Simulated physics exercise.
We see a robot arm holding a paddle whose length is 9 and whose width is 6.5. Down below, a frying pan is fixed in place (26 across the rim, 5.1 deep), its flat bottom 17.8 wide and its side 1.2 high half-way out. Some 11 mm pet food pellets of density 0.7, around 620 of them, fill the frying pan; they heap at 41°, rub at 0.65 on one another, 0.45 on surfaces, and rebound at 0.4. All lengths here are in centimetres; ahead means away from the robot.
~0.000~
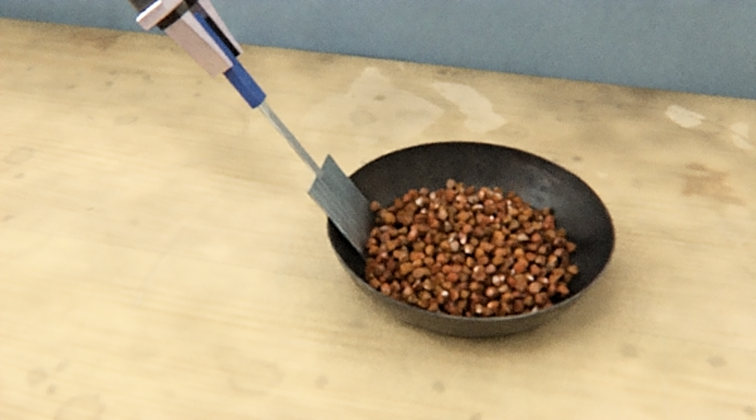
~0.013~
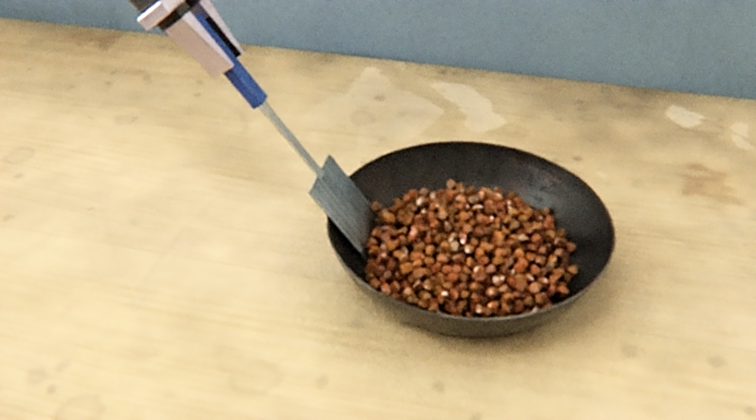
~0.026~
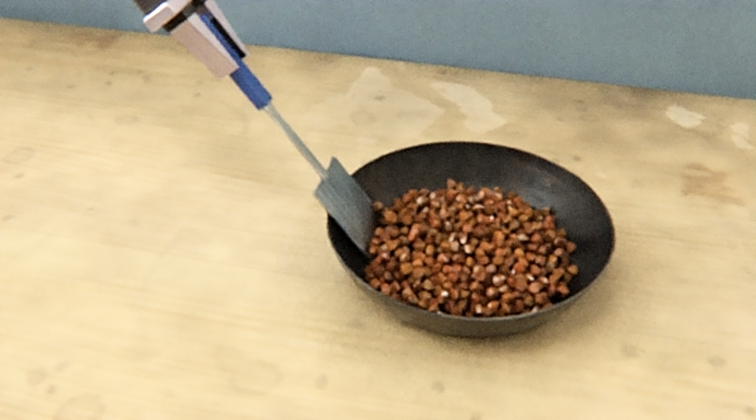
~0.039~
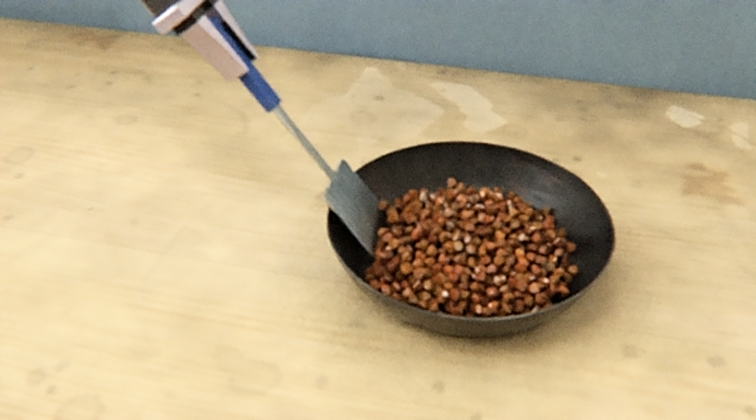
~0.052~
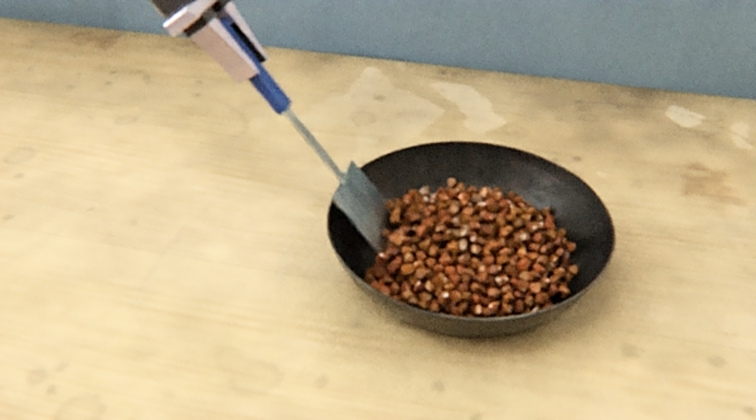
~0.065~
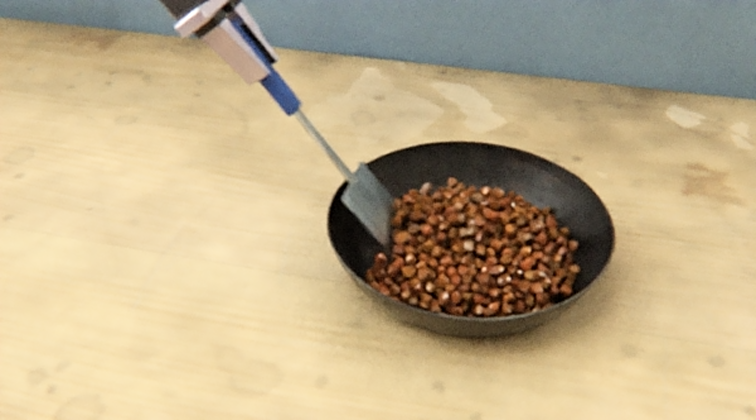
A paddle held by a robot arm moved slowly to the right inside a dark frying pan, pushing lightly into the left edge of a heap of small reddish-brown pieces, which shifted slightly.
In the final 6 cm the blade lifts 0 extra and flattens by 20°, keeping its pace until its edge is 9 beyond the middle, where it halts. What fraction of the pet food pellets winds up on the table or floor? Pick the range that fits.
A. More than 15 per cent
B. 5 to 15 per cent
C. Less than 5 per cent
Option C: Less than 5 per cent.
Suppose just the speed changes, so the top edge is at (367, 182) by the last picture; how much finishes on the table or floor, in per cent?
5 %.
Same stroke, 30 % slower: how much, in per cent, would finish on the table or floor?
I'd say close to 0 per cent.
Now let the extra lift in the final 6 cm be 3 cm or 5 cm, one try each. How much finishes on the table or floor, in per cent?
I'd put it near 10 in a hundred, then near 15 in a hundred.
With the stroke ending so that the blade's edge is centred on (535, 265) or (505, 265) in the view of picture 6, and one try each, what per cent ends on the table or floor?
Some 0 and 0 per cent.
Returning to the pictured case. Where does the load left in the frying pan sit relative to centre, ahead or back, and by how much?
Roughly 4.0 cm ahead of the centre.
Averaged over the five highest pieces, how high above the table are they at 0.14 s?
I'd say close to 5 cm on average.
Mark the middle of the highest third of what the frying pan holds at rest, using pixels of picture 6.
(561, 239).
After 0.14 s, sloping 53°, highest piece 5 above the table; 618 in the frying pan.
After 0.21 s, sloping 47°, highest piece 6 above the table; 618 in the frying pan.
After 0.44 s, sloping 33°, highest piece 7 above the table; 603 in the frying pan, 15 on the table or floor.
After 1.49 s, sloping 33°, highest piece 6 above the table; 602 in the frying pan, 16 on the table or floor.
At rest, 602 in the frying pan, 16 on the table or floor. That is 3 % on the table or floor.
